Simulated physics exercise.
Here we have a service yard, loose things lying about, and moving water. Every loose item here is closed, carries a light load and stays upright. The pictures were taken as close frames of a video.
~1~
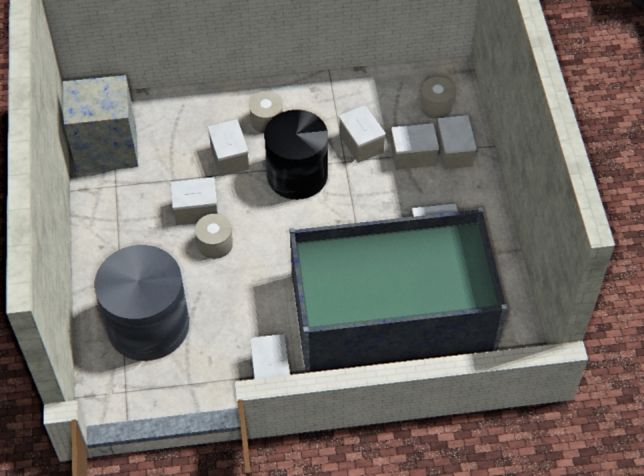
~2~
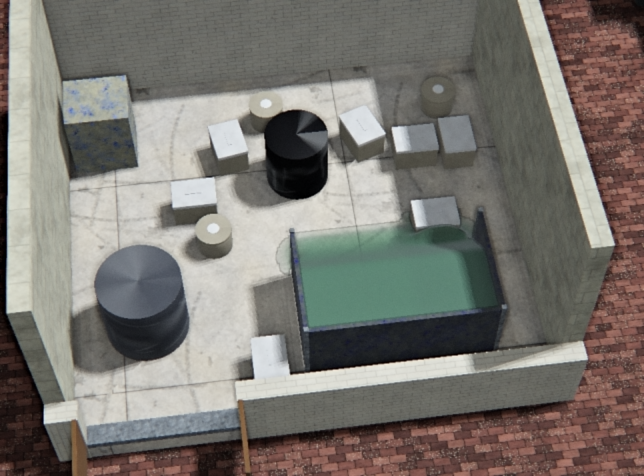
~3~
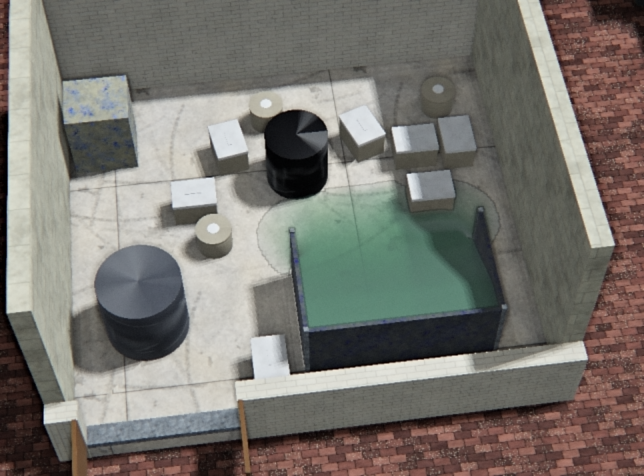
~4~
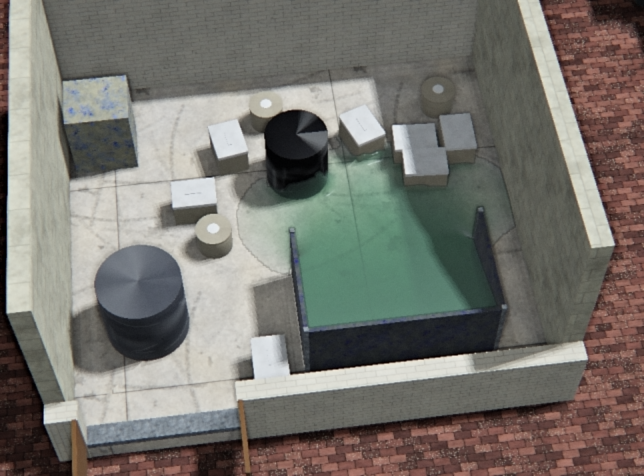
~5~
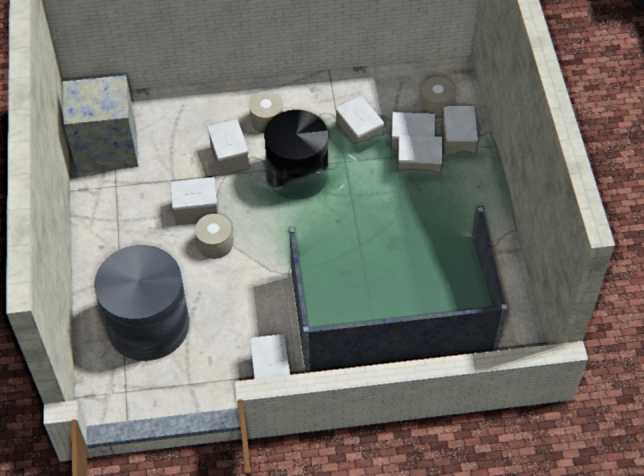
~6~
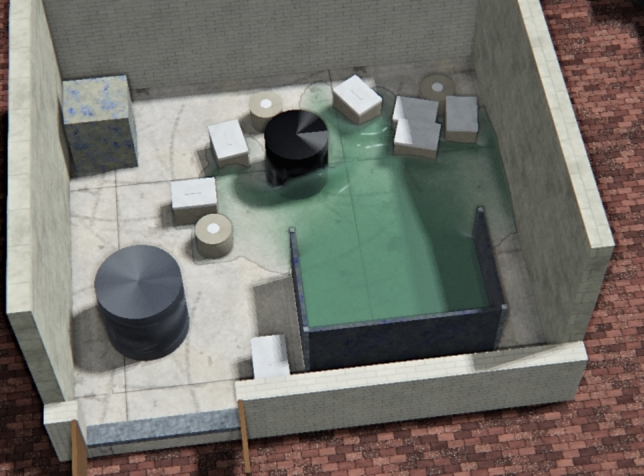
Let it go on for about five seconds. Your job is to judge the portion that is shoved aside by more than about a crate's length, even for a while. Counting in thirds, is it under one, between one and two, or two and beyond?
Looks to me like two in three or more get shifted a long way.
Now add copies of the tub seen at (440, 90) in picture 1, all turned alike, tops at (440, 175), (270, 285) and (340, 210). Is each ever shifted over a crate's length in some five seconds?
Sequence: Travels that far, doesn't go far, travels that far.
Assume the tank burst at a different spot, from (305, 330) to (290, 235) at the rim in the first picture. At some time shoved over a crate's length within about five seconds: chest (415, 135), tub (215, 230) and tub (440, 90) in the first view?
Taking them in order, short of it, covered the distance, short of it.
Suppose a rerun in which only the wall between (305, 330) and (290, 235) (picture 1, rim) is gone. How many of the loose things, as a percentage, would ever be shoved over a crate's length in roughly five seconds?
50 percent, give or take.
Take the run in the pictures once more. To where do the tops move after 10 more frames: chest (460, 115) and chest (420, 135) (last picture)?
(474, 83) and (392, 88), about.
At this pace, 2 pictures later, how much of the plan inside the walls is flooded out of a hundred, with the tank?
Roughly 50 %.
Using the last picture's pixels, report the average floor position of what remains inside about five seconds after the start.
Mean position: About (284, 220).
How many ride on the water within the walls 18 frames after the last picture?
Tally: 8.
A moment on, 5 of 10 are well off their spots; 1 afloat.
Next, 7 of 10 are well off their spots; 5 afloat.
Later, 7 of 10 are well off their spots; 8 afloat.
In the end, 8 of 10 are well off their spots, and 9 have been at some point; 5 afloat.
